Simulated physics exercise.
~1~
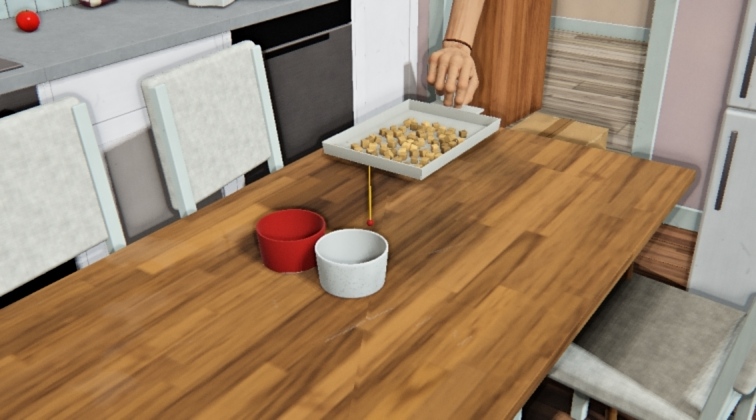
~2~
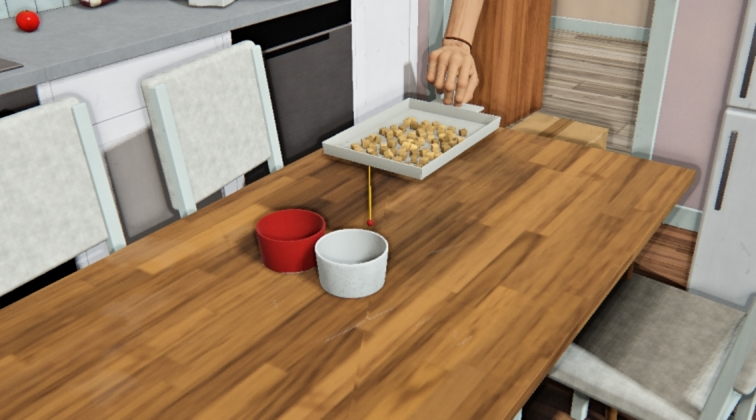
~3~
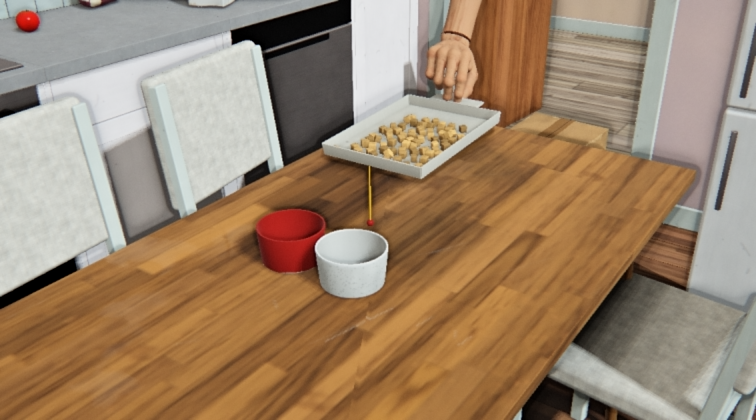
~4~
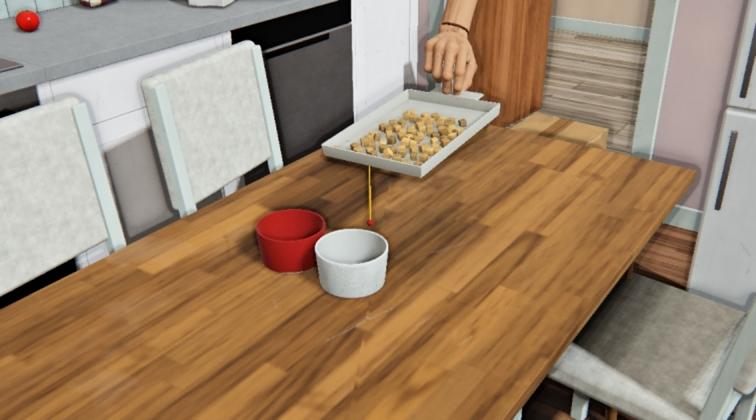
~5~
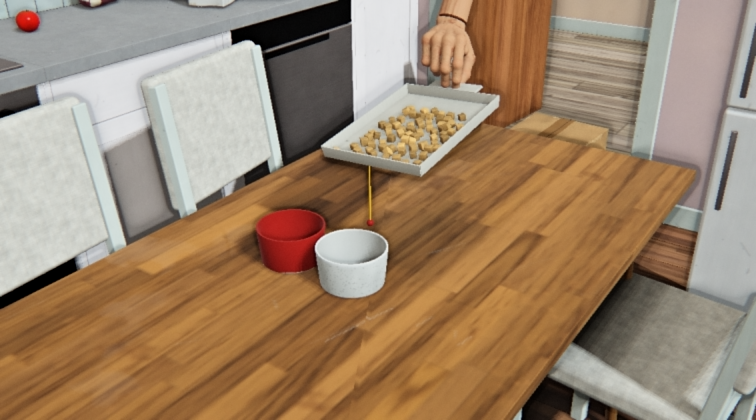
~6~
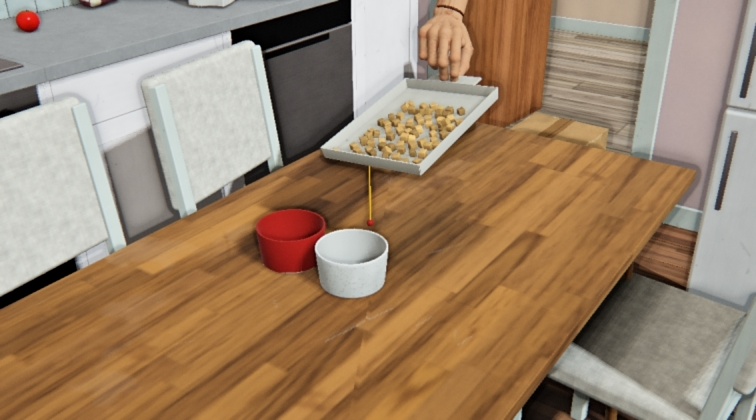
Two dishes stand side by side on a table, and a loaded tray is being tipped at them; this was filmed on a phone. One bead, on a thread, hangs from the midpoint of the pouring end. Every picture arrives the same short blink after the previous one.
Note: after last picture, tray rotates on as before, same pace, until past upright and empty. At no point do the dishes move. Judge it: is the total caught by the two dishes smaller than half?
Mostly caught.
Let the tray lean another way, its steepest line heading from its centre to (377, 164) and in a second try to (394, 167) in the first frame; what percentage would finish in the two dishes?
First heading roughly 60 %, second roughly 30 %.
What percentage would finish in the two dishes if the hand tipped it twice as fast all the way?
About 70 %.
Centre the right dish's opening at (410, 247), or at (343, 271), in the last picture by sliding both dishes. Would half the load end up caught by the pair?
Short of half and then Short of half.
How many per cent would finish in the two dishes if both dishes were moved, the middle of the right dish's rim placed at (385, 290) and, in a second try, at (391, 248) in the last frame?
I'd expect some 20 percent, and then some 50 percent.
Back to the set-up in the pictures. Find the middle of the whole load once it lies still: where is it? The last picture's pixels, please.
Resting centre, last picture - approx. (303, 262).
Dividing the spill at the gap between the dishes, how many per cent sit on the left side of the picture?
Roughly 60 in a hundred.
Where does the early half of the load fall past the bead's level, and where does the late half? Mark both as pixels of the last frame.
For the early half I get (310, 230), and for the late half (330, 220).
Soon, tray tipped steeply; all on the tray.
A while on, tray tipped right over; all on the tray.
Towards the end, tray tipped past a quarter turn; about a third in the right dish; about a third in the left dish; about a third outside both.
Finally, tray tipped past a quarter turn; about a third in the right dish; about a third in the left dish; about a third outside both.
